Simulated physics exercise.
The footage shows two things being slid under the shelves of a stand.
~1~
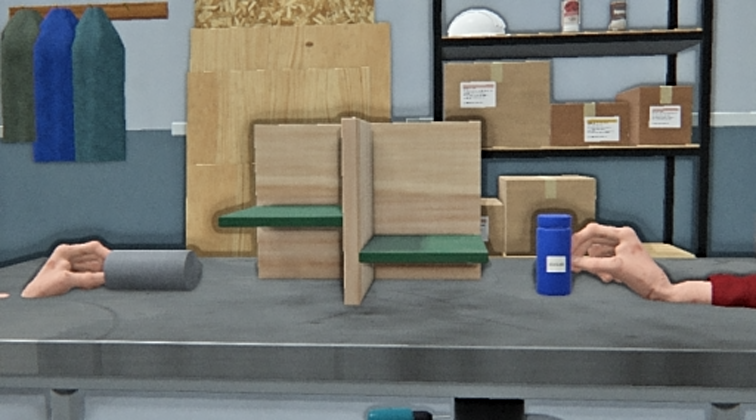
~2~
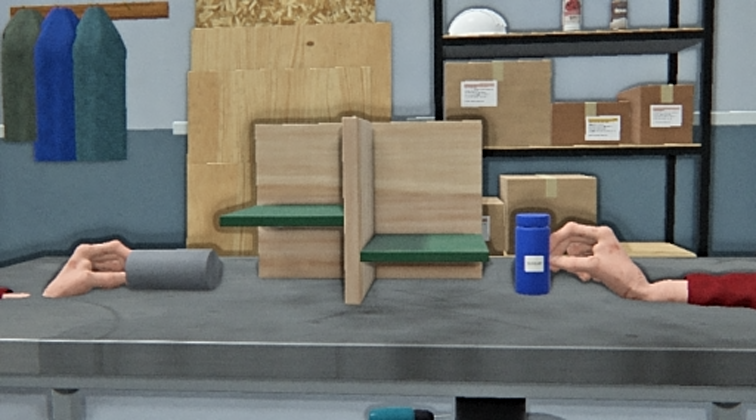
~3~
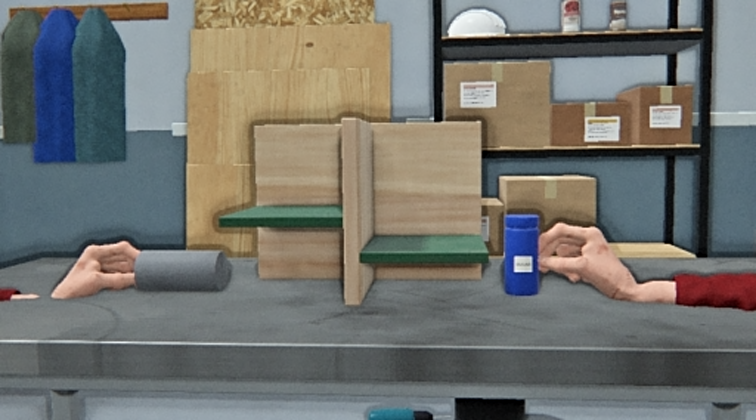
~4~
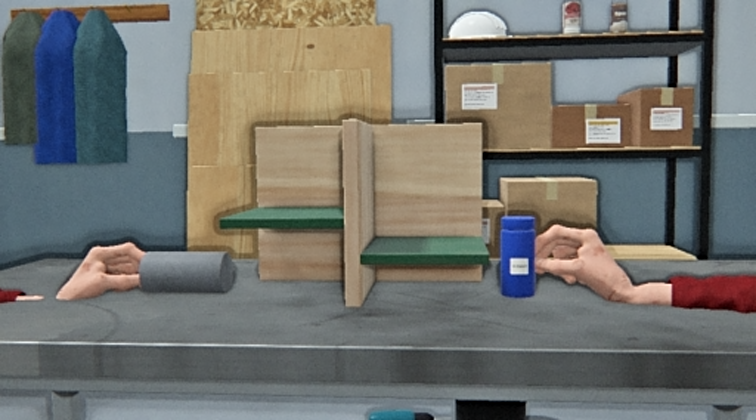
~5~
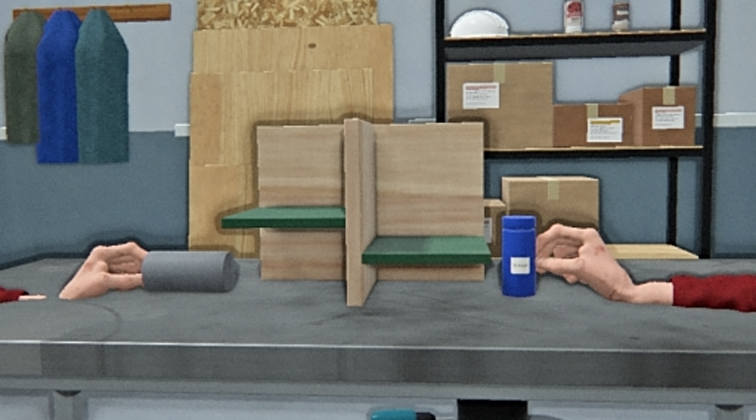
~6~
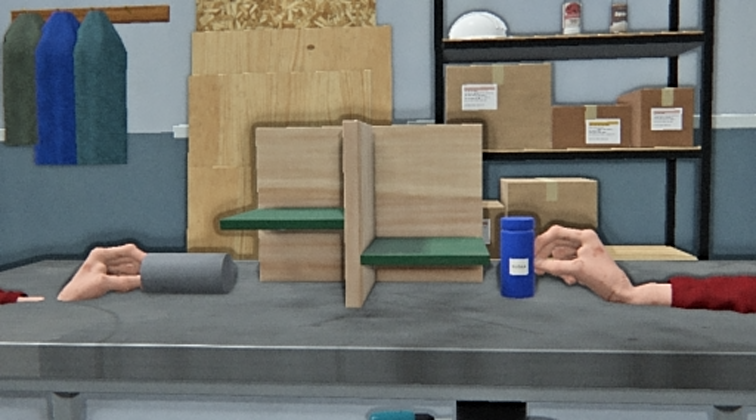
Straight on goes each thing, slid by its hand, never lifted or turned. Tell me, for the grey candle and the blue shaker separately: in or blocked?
Result: The grey candle is in, the blue shaker is blocked.
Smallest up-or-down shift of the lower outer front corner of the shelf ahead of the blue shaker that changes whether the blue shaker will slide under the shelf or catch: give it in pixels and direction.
Move it up some 40 pixels and it switches.
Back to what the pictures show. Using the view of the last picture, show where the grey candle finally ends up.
Resting spot: Approximately (286, 274).
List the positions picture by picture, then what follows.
In the first picture, hands sliding the things forward; grey candle (152, 271); blue shaker (554, 255); shelf (360, 207).
In the second picture, hands sliding the things forward; blue shaker (533, 254); shelf (361, 206).
In the third picture, hands sliding the things forward; grey candle (182, 271); shelf (360, 207).
In the fourth picture, hands sliding the things forward; blue shaker (518, 257); shelf (361, 209).
In the fifth picture, hands sliding the things forward; grey candle (189, 272); shelf (363, 208).
In the sixth picture, hands sliding the things forward; grey candle (188, 274); blue shaker (517, 257); shelf (361, 209).
Then, 0.30 s after the last picture, grey candle sliding up to the opening near (208, 274); blue shaker stopped at the opening near (503, 257).
Then, 0.60 s after the last picture, grey candle part of the way in near (247, 274); blue shaker stopped at the opening near (503, 257).
At rest, the grey candle clears the shelf, near (286, 274); the blue shaker is too tall, near (503, 257).
